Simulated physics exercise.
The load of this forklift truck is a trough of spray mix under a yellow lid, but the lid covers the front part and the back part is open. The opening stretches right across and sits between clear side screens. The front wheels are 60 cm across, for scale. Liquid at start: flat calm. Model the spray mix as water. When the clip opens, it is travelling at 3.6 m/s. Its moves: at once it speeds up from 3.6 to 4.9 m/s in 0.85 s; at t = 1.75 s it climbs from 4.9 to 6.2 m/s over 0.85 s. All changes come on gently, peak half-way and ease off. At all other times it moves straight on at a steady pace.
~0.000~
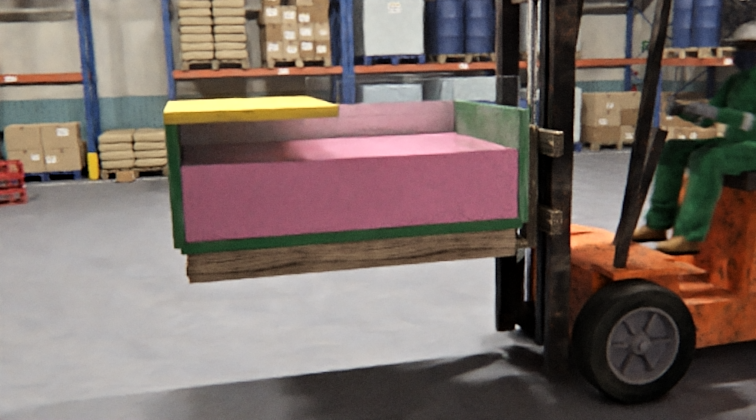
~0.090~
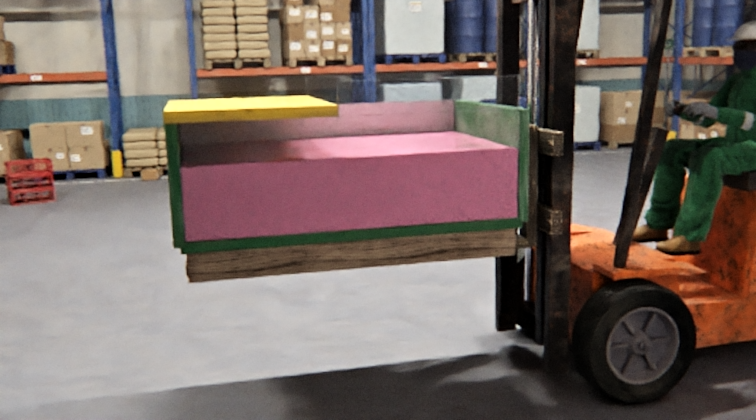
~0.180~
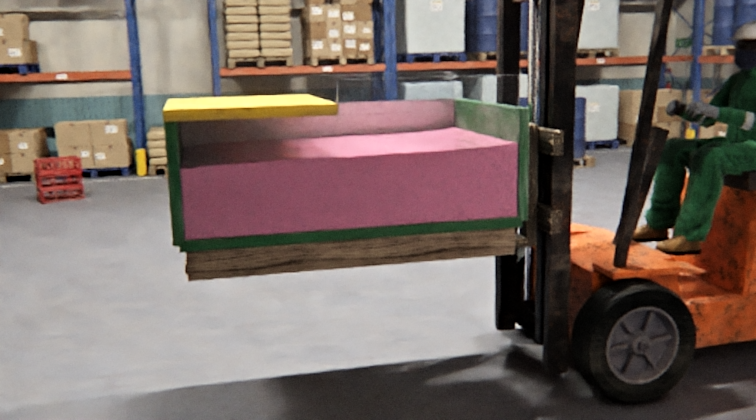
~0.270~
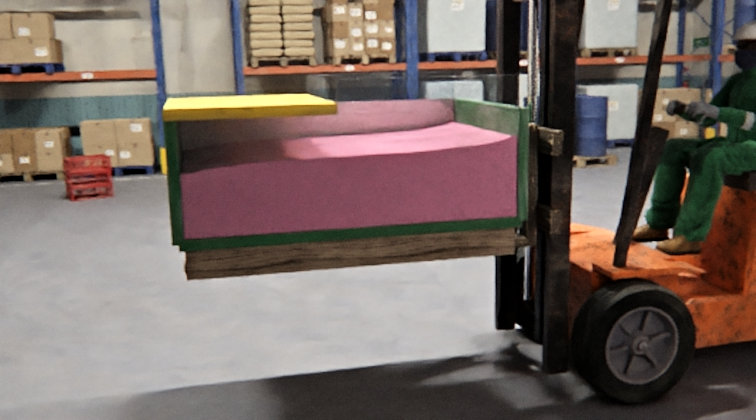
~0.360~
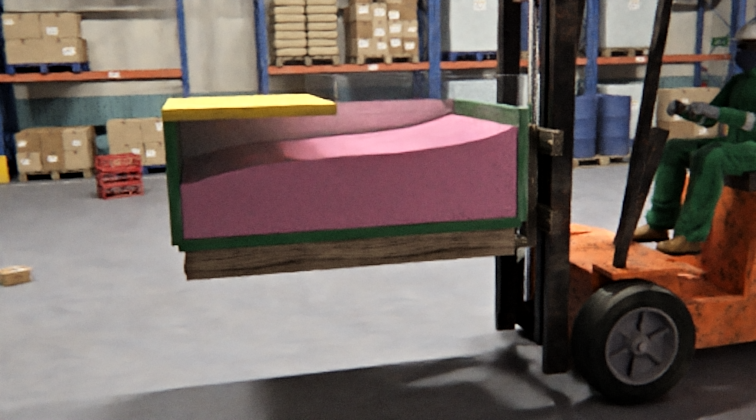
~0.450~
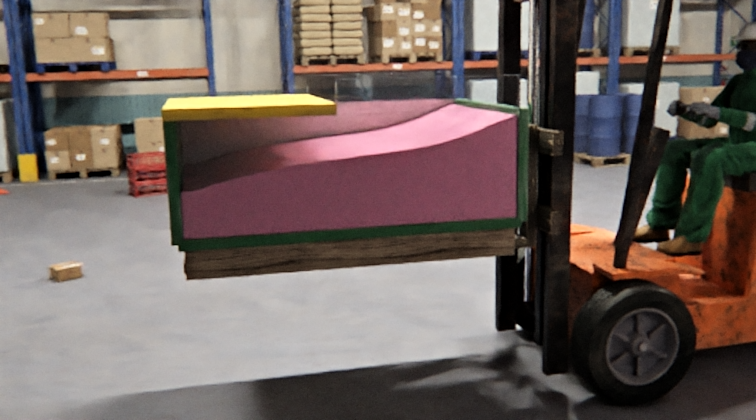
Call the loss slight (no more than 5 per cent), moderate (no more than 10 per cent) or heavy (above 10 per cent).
Heavy.
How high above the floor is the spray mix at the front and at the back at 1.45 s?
Front: 46 cm; back: 26 cm.
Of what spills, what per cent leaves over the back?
I'd estimate some 100 percent of what spills.
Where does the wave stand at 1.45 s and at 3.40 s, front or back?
Higher at the forward side, then higher at the forward side.
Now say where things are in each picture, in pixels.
Level at the front (210, 168); level at the back (486, 152); the front is on the left; the opening runs from (519, 101) to (338, 108); a wheel hub at (648, 349), in the first picture.
Level at the front (210, 167); level at the back (486, 151), in the second picture.
Level at the front (209, 168); level at the back (486, 149), in the third picture.
Level at the front (209, 171); level at the back (486, 146), in the fourth picture.
Level at the front (209, 179); level at the back (486, 140), in the fifth picture.
Level at the front (209, 188); level at the back (486, 130); a wheel hub at (647, 350), in the sixth picture.
Then, 1.45 s in, the surface stands 47 cm on the front, 27 cm on the back; the loss stands at 2 per cent, over the back.
Then, 2.45 s in, the surface stands 15 cm on the front, 53 cm on the back; the loss stands at 8 per cent, over the back.
Then, 3.40 s in, the surface stands 49 cm on the front, 21 cm on the back; the loss stands at 13 per cent, over the back.
Then, 5.49 s in, the loss stands at 13 per cent, over the back, 58 of 432 litres.
